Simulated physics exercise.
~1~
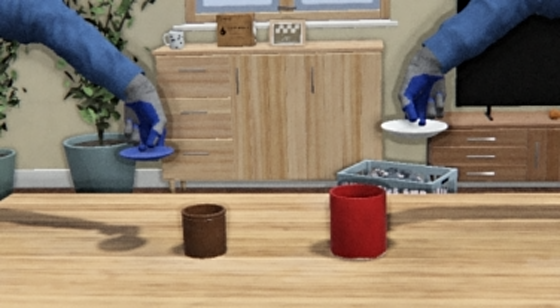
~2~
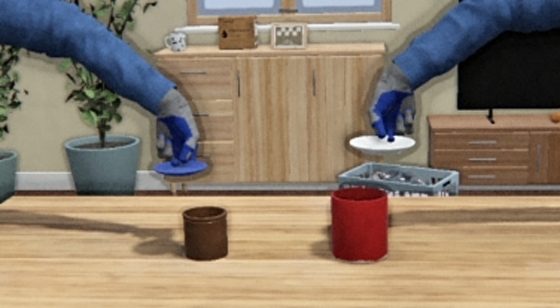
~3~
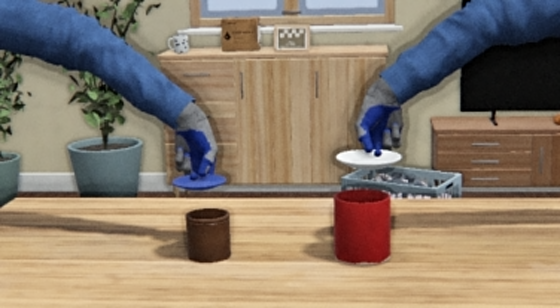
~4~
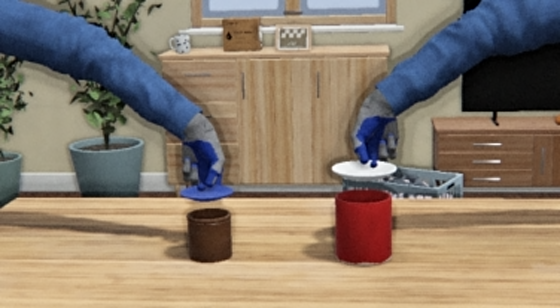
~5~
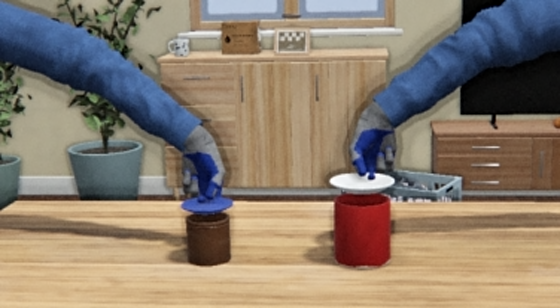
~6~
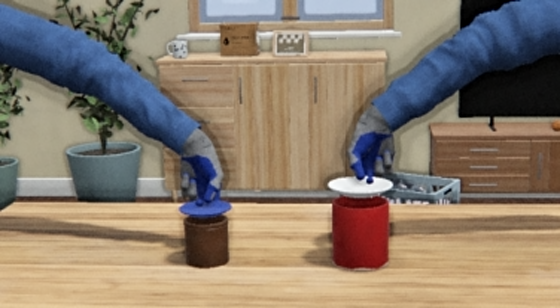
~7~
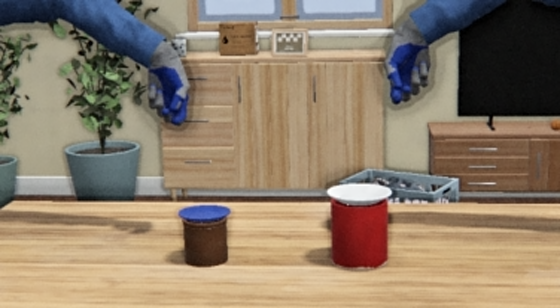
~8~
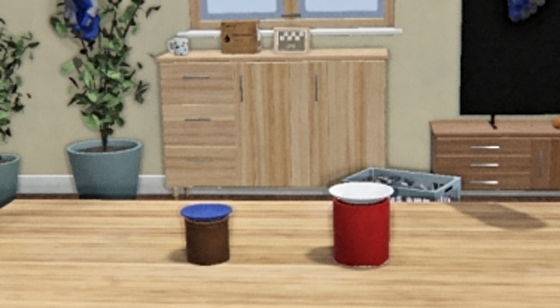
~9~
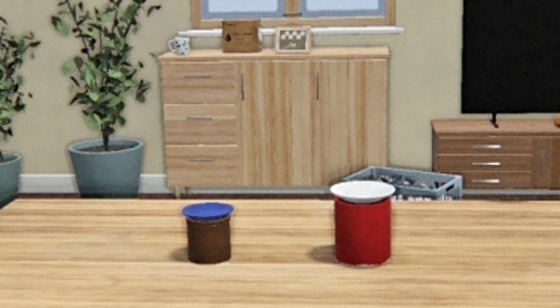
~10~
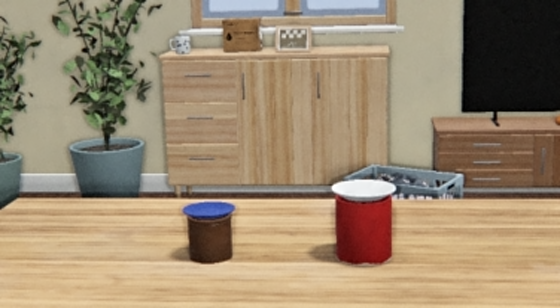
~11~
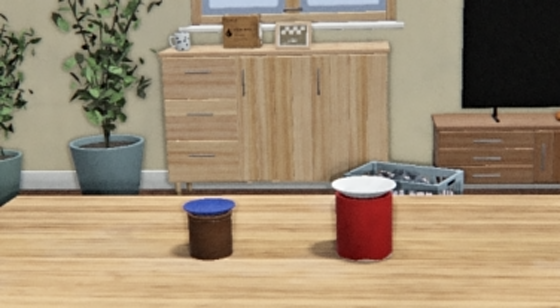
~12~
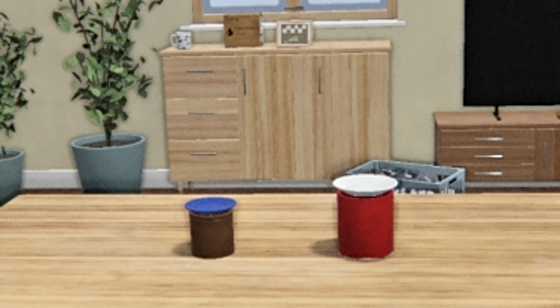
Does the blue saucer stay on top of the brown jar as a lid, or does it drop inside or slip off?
The blue saucer stays on top of the brown jar and covers its opening like a lid.
